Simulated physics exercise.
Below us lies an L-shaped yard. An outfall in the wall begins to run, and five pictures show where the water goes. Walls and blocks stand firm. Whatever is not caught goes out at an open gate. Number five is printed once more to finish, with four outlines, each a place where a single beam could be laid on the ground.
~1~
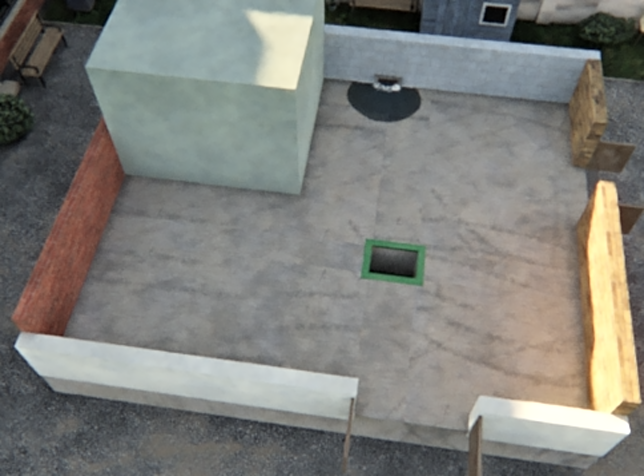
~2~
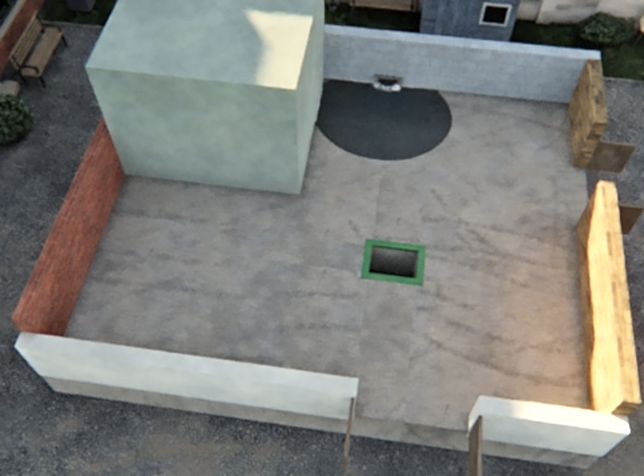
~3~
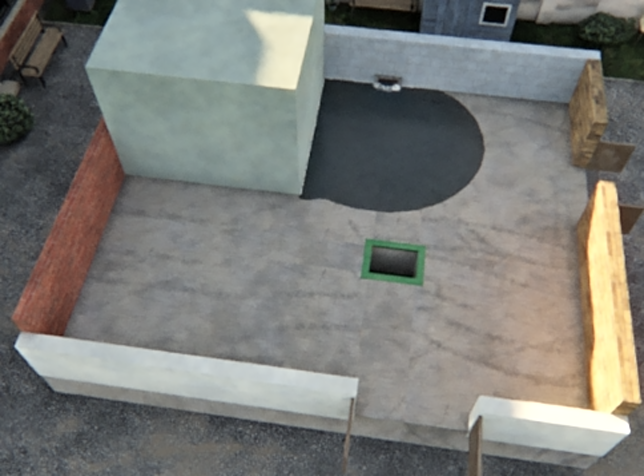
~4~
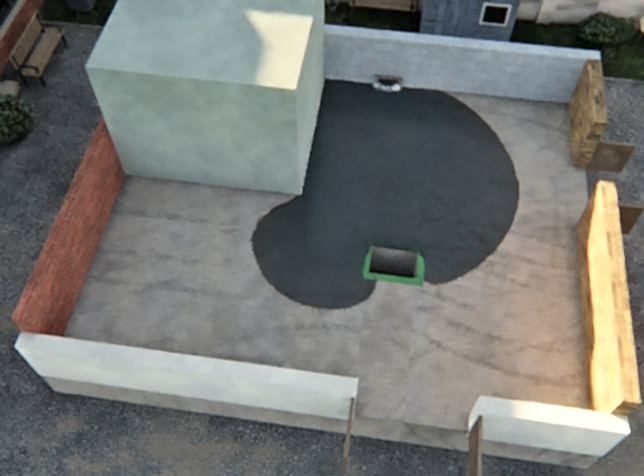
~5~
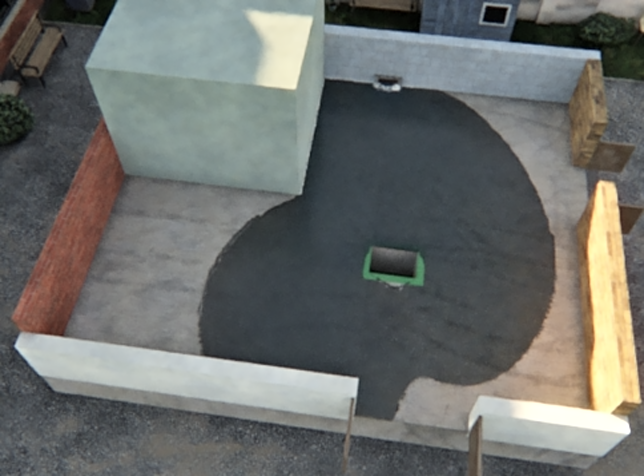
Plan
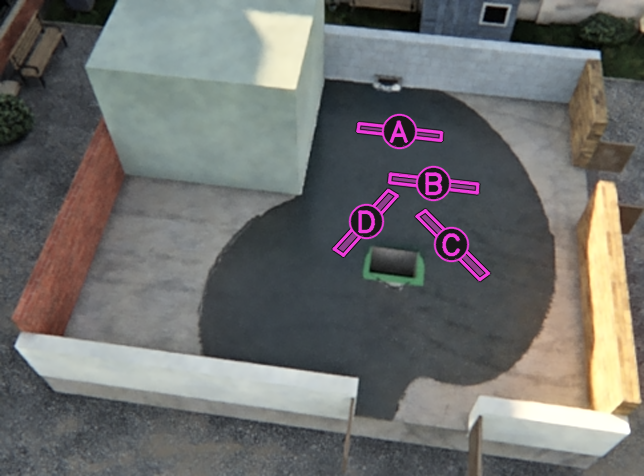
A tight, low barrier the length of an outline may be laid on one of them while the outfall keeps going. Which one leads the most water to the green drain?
The best place is C.
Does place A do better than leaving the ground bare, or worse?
Place A is worse.
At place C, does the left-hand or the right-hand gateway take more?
The left one.
On the marked copy, A from (358, 127) to (441, 136); B from (390, 178) to (477, 188); C from (421, 213) to (484, 276); D from (338, 252) to (392, 193).
Choosing A, about 17 % of the stream goes into the green drain, about 77 % out by the gates.
Choosing B, about 15 % of the stream goes into the green drain, about 77 % out by the gates.
Choosing C, about 26 % of the stream goes into the green drain, about 67 % out by the gates.
Choosing D, about 12 % of the stream goes into the green drain, about 80 % out by the gates.
